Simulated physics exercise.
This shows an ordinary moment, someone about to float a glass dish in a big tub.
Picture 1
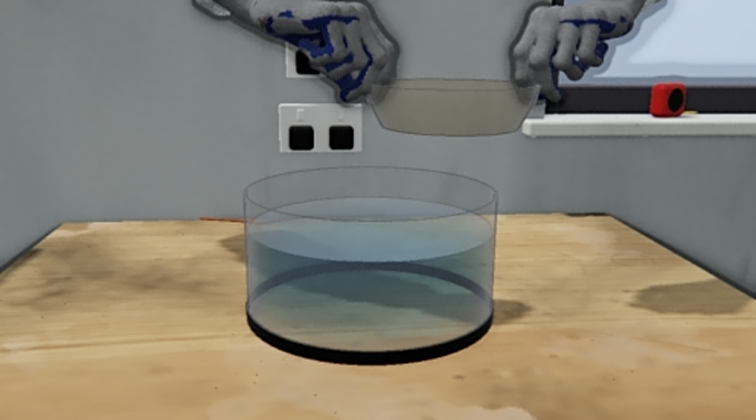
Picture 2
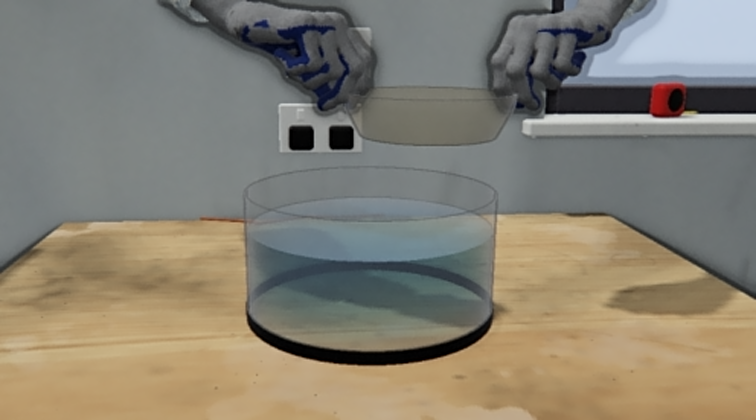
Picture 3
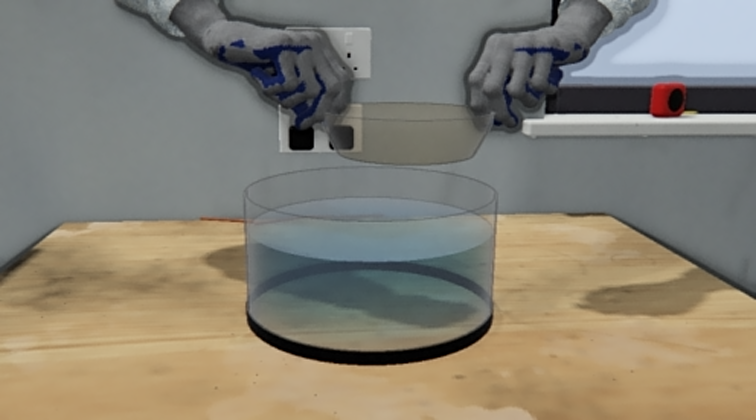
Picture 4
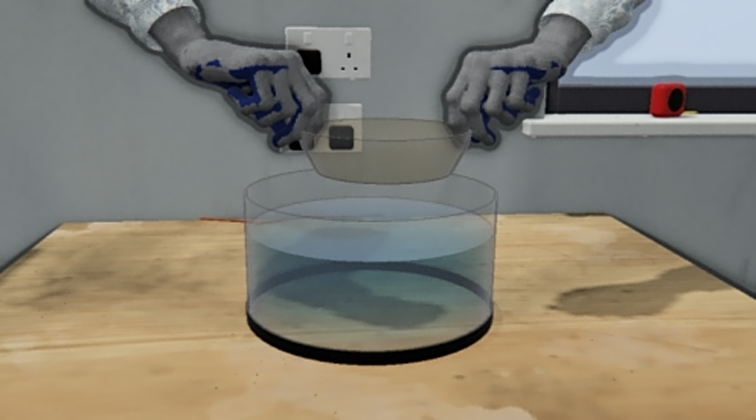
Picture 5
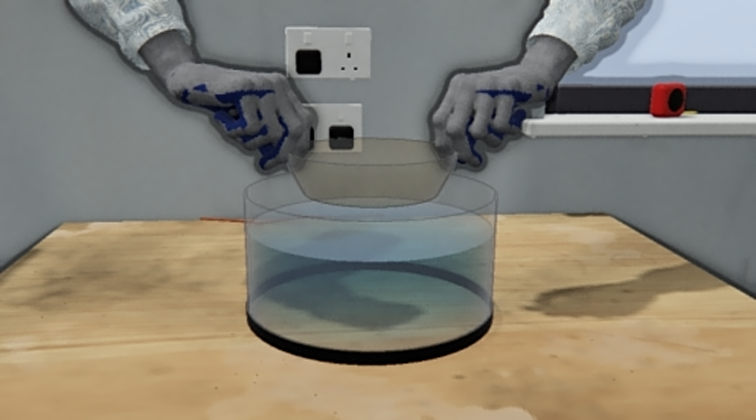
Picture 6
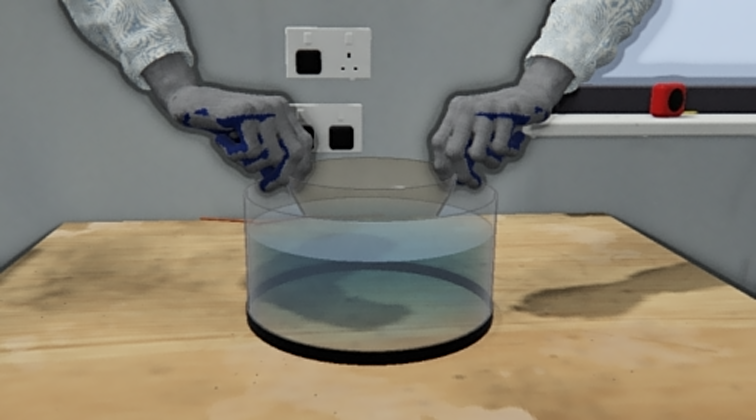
Two grey hands with blue patches, in pale patterned sleeves, hold a clear, greyish-beige empty dish above a light wooden table, seen from the front and slightly above. A big, round, transparent tub of bluish water with a black base sits below, before a grey wall with white sockets and a red object on the right sill. The hands lower the dish leftward and down to just over the water, while the camera stays still.
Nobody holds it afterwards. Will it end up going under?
It does not go down.
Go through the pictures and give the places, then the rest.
In the first frame, dish (450, 103) empty; above the big tub.
In the second frame, dish (428, 112) empty; coming down.
In the third frame, dish (406, 130) empty; lower.
In the fourth frame, dish (384, 147) empty; lower still.
In the fifth frame, dish (371, 169) empty; close to the surface.
In the sixth frame, dish (371, 190) empty; just over the surface.
Next, the dish dips into the water.
After that, it bobs and steadies.
Finally, the dish floats with most of its side showing.
